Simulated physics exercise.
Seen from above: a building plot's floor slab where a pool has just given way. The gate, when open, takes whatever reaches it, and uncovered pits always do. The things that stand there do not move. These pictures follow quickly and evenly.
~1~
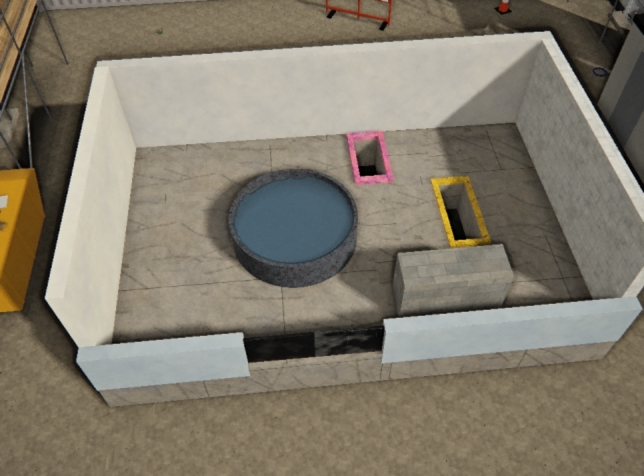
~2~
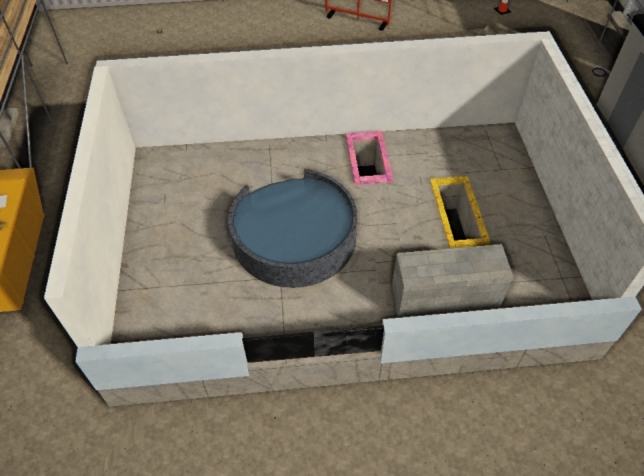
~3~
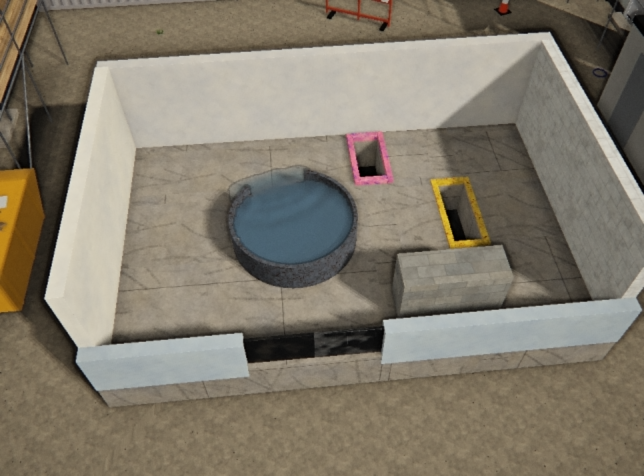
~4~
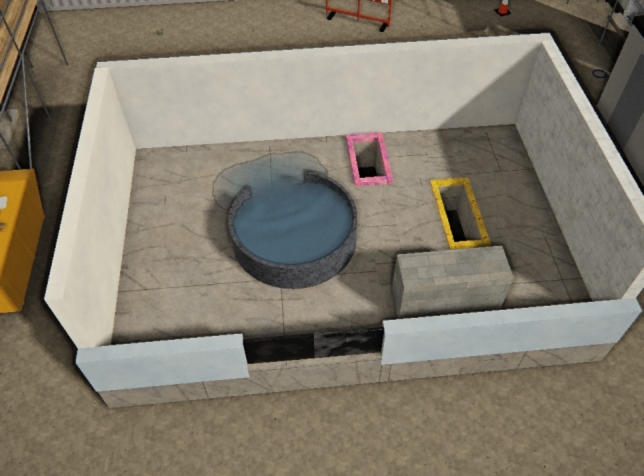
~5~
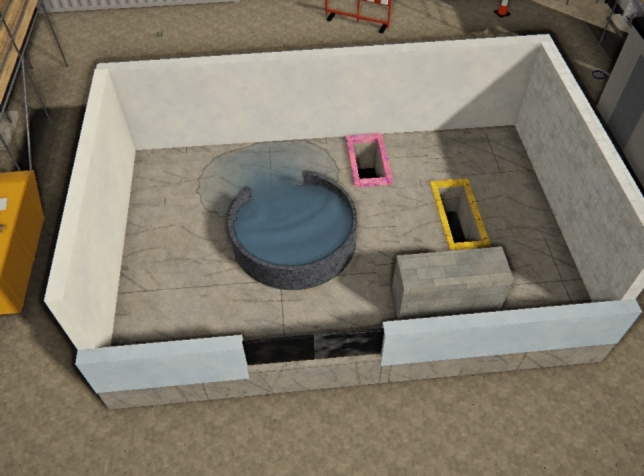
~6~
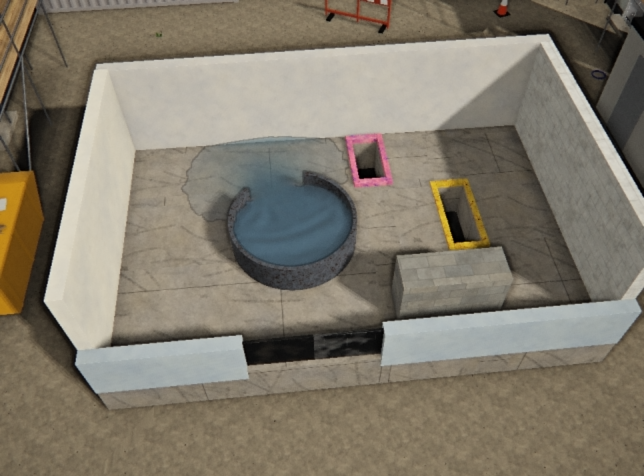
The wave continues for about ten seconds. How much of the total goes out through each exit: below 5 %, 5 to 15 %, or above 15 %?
The gate swallows below five per cent; the pink pit swallows five to fifteen per cent; the yellow pit swallows below five per cent.
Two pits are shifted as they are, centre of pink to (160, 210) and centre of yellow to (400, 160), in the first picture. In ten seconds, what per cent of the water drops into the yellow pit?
Yellow: 20 %.
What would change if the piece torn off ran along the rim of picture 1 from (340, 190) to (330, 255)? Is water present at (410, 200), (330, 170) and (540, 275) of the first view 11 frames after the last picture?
Note, points one to three: Reached and soaked / unreached / reached and soaked.
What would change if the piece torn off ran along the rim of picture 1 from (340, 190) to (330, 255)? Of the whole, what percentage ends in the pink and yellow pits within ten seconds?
Pink 0 %, yellow 30 %.
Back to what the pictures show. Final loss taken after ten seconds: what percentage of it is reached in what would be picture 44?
My guess would be around 90 percent.
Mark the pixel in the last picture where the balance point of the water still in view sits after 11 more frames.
I reckon somewhere around (268, 200).
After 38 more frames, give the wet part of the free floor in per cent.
That works out at 60 %.
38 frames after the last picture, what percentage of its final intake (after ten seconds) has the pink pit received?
Something like 95 in a hundred.
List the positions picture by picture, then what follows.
The round tank at (294, 217) is whole and still, in the first picture.
The front is at a hidden place, out from the gap on the round tank's far side, in the second picture.
The front is at (233, 188), out from the gap on the round tank's far side, in the third picture.
Water pours out on the round tank's far side and has run to (221, 177), in the fourth picture.
The front is at (294, 141), out from the gap on the round tank's far side, in the fifth picture.
Water pours out on the round tank's far side and has run to (213, 147), in the sixth picture.
A moment on, water covers 15 % of the floor; the gate 0 %, the pink pit 0 %, the yellow pit 0 %.
Next, water covers 20 % of the floor; the gate 0 %, the pink pit 1 %, the yellow pit 0 %.
Then, water covers 40 % of the floor; the gate 0 %, the pink pit 5 %, the yellow pit 0 %.
Later, water covers 60 % of the floor; the gate 0 %, the pink pit 9 %, the yellow pit 0 %.
In the end, water covers 80 % of the floor; the gate 0 %, the pink pit 9 %, the yellow pit 0 %.
